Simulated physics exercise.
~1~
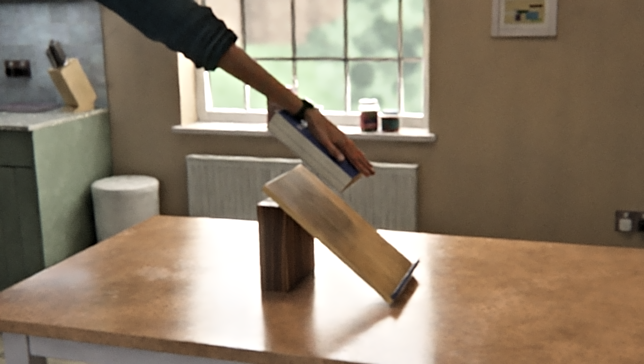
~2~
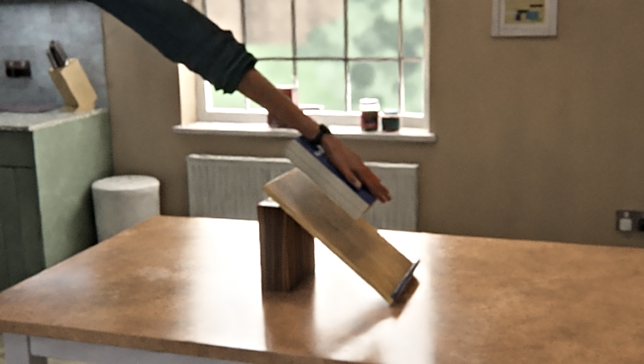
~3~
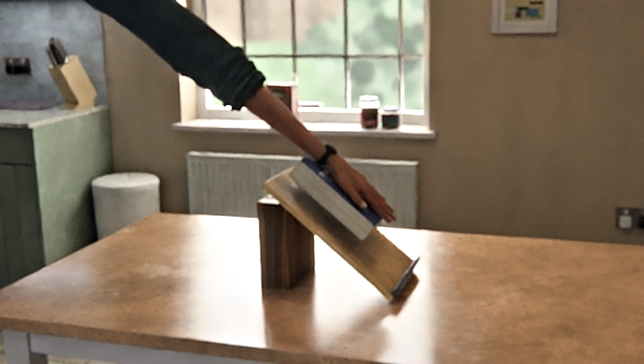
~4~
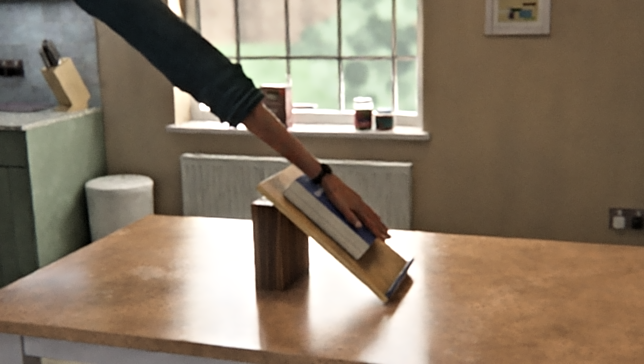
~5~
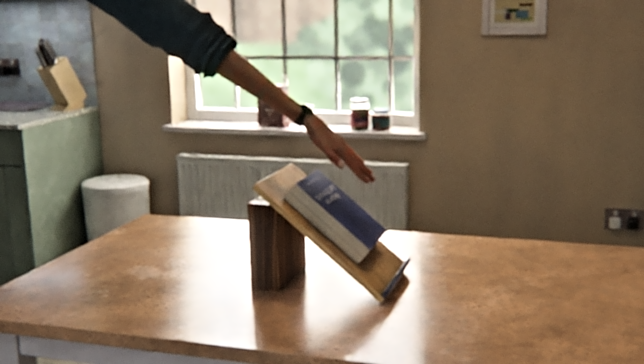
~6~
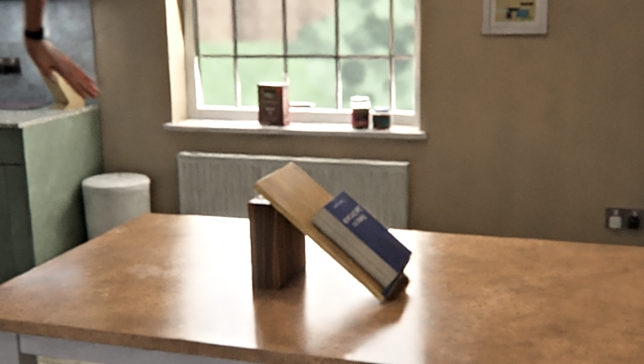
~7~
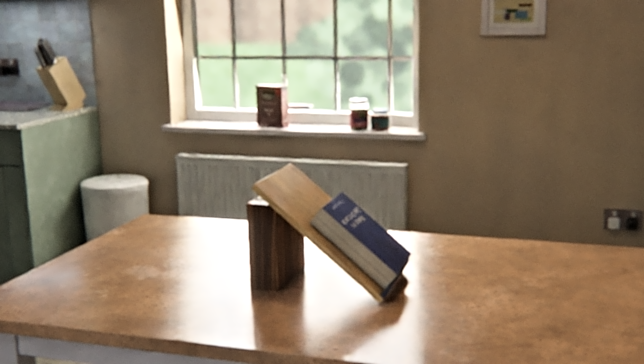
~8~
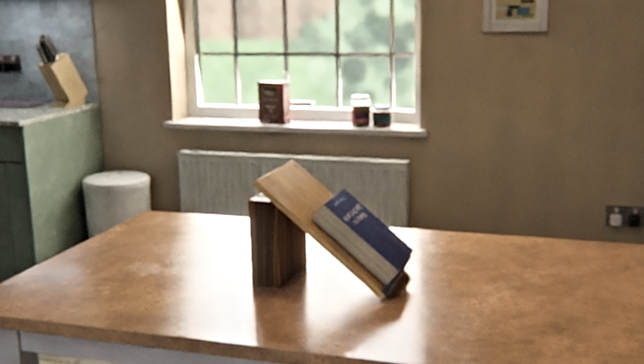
Blue book being placed by a hand on a board sloping off a wooden block, then sliding down to rest at its lower end.
